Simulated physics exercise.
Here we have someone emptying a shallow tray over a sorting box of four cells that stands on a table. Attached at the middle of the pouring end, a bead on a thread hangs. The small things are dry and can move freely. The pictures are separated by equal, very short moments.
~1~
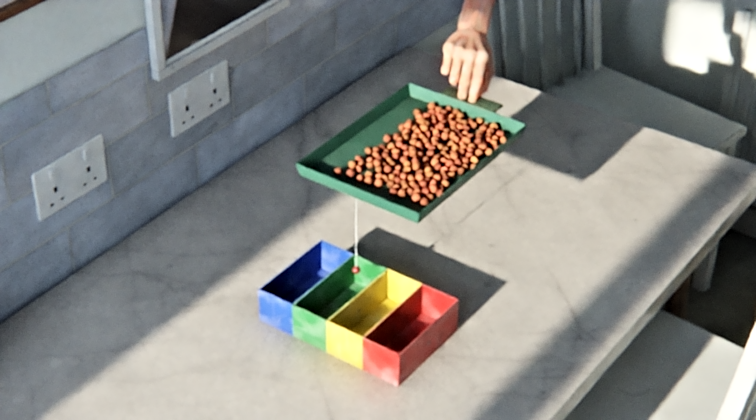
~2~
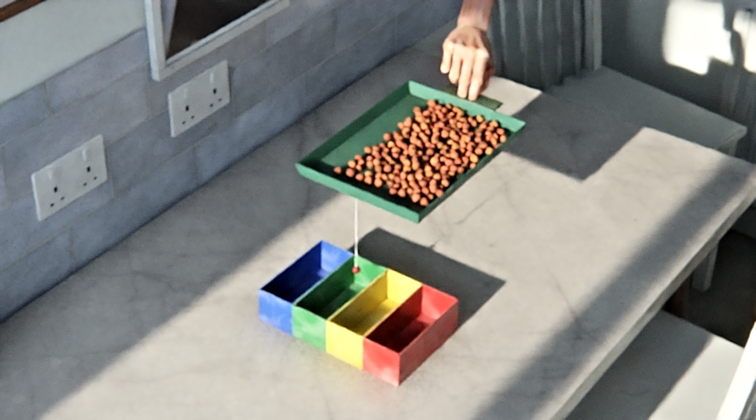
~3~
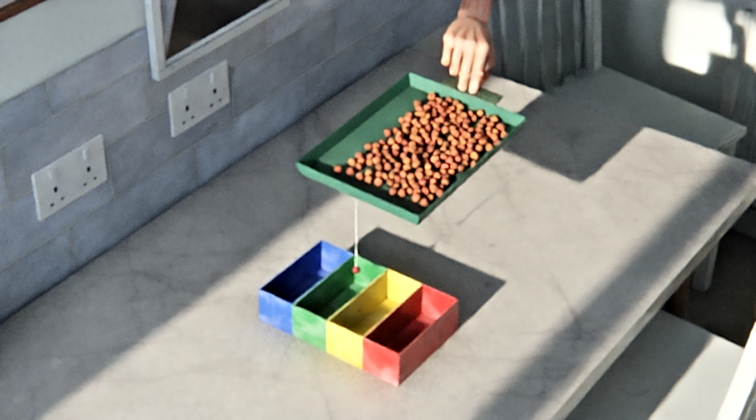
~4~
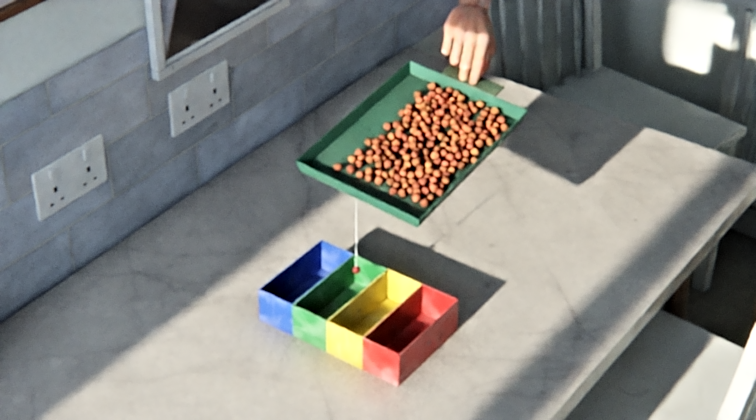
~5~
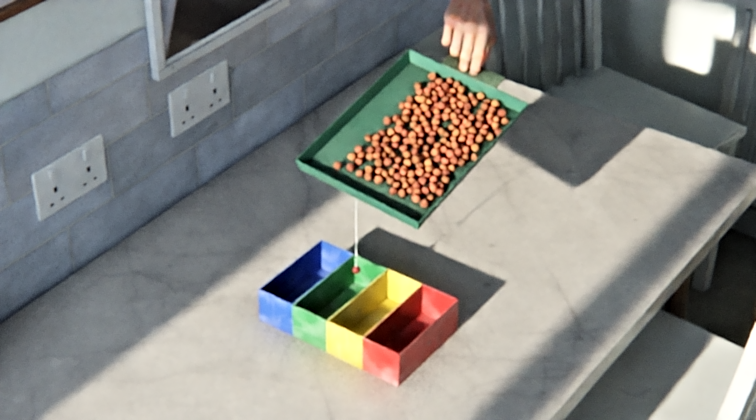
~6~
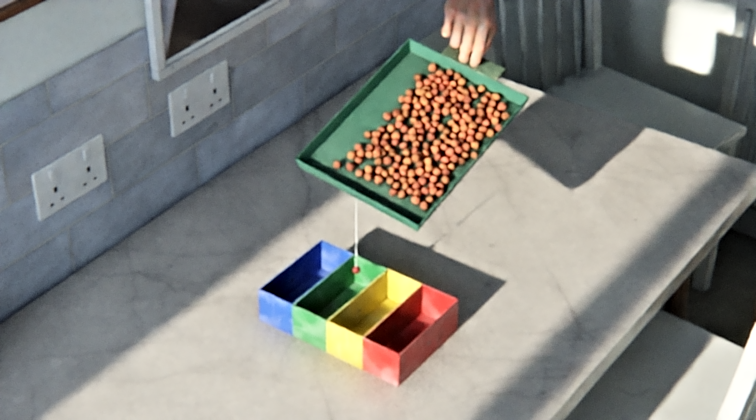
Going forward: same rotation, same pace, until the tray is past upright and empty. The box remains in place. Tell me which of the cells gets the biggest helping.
The biggest helping lands in the red cell.
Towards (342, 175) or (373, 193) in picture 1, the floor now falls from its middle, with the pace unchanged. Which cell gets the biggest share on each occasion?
The blue cell; the cell in yellow.
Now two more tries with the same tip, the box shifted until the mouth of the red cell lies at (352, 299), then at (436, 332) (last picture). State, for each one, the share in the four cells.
In turn about 10 and about 100 percent.
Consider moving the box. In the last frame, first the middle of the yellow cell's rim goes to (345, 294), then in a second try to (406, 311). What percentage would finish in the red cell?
60, then 10 %.
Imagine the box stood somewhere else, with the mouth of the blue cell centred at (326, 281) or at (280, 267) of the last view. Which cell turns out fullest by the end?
The first time that yellow cell comes out on top, the second time red.
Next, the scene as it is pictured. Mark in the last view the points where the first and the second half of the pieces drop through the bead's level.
Around (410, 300) at first; around (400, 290) after that.
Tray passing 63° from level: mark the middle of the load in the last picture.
Look around (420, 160) in the last picture.
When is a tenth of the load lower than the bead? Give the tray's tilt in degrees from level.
Approx. 100° from level.
Just after the last frame, tray tipped steeply; every one on the tray.
A moment on, tray tipped past a quarter turn; roughly half on the tray; about a tenth in the red cell; about a tenth in the yellow cell; roughly a third falling or outside the box.
Further on, tray tipped past a quarter turn; roughly half in the red cell; roughly a third in the yellow cell; just a few in the green cell; about a tenth falling or outside the box.
When it is over, tray tipped past a quarter turn; roughly half in the red cell; roughly a third in the yellow cell; just a few in the green cell; not one in the blue cell; about a tenth outside the box.
